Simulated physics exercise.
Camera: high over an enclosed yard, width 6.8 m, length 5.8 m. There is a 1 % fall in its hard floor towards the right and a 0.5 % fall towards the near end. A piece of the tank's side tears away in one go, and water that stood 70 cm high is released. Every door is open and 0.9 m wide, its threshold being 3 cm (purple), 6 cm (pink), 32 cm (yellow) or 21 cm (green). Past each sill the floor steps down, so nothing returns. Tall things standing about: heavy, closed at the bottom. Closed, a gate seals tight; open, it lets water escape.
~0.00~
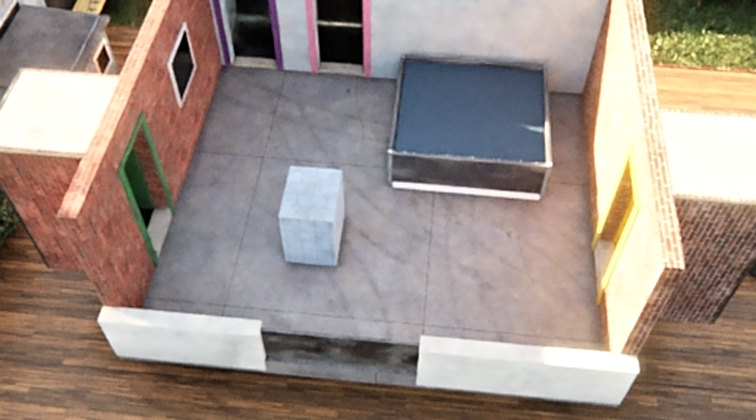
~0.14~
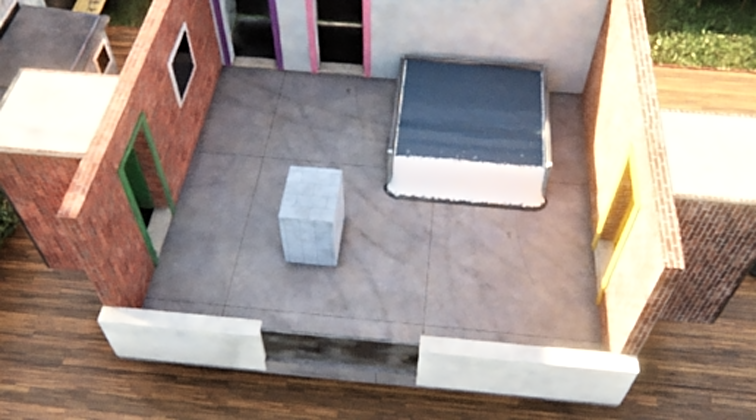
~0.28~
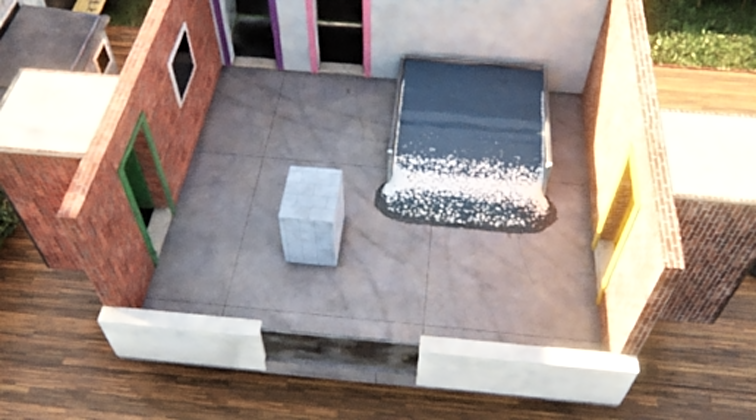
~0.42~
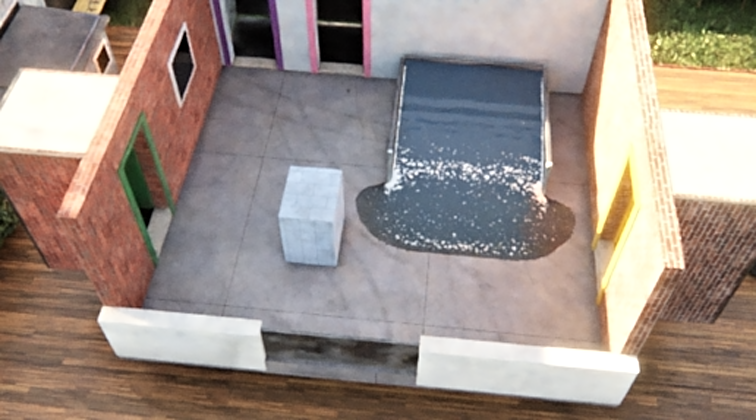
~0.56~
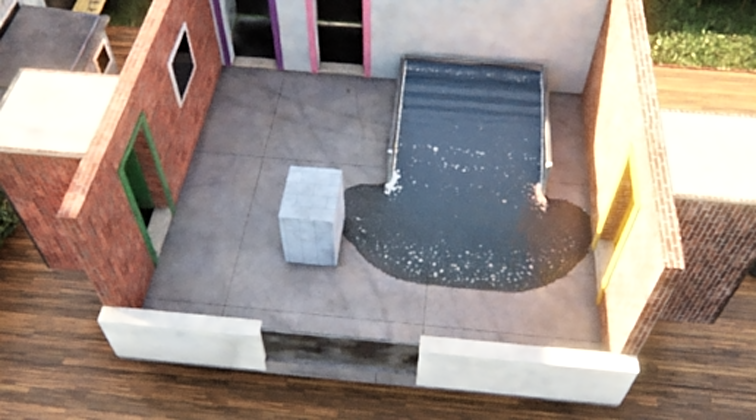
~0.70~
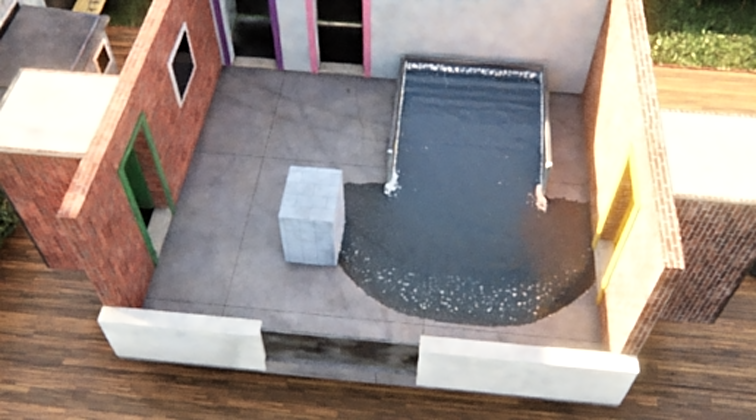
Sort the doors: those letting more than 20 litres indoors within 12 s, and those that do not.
The purple door is among those letting more in; the pink door is among those letting more in; the yellow door is among those that do not; the green door is among those that do not.
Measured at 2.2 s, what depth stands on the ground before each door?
Measured in centimetres, the purple door gives 0, the pink door 0, the yellow door 18 and the green door 0.
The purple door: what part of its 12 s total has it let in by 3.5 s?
Around 0 percent.
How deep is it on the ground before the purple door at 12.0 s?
The mean depth is around 8.5 cm.
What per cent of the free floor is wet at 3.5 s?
Covered: Roughly 55 per cent.
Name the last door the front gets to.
The pink door.
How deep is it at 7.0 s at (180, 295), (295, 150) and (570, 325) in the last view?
Listed order: 15 / 10 / 13 cm.
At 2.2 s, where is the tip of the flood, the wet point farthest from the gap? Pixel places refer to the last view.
Near (183, 337).
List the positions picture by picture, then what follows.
The first picture shows the tank at (471, 111) is whole and still, 70 cm deep.
In the second picture, water pours out at (467, 178) and has run 1.3 m, to (541, 203); typically 7 cm deep outside, 70 cm at the tank's back.
In the third picture, the front is at (552, 212), 1.5 m from the gap at (466, 180); 1.8 m2 of floor is under water; 70 cm left at the back of the tank.
In the fourth picture, water pours out at (466, 181) and has run 1.8 m, to (564, 237); typically 11 cm deep outside, 70 cm at the tank's back.
In the fifth picture, water pours out at (466, 182) and has run 2.2 m, to (580, 253); typically 9 cm deep outside, 68 cm at the tank's back.
In the sixth picture, water pours out at (466, 182) and has run 2.6 m, to (520, 320); typically 8 cm deep outside, 59 cm at the tank's back.
After 1.4 s water covers 40 % of the floor and is deepest (43 cm) near (466, 366); purple door not reached, pink door not reached, yellow door 17 cm at the sill, 0 L in, green door not reached.
After 2.2 s water covers 45 % of the floor and is deepest (56 cm) near (592, 378); purple door not reached, pink door not reached, yellow door 18 cm at the sill, 0 L in, green door not reached.
After 3.5 s water covers 55 % of the floor and is deepest (32 cm) near (579, 377); purple door not reached, pink door not reached, yellow door 28 cm at the sill, 1 L in, green door 15 cm at the sill, 0 L in.
After 7.0 s water covers 100 % of the floor and is deepest (22 cm) near (576, 145); purple door 12 cm at the sill, 73 L in, pink door 17 cm at the sill, 16 L in, yellow door 13 cm at the sill, 1 L in, green door 12 cm at the sill, 0 L in.
After 12.0 s water covers 100 % of the floor and is deepest (16 cm) near (588, 313); purple door 8 cm at the sill, 233 L in, pink door 9 cm at the sill, 134 L in, yellow door 13 cm at the sill, 1 L in, green door 4 cm at the sill, 0 L in.
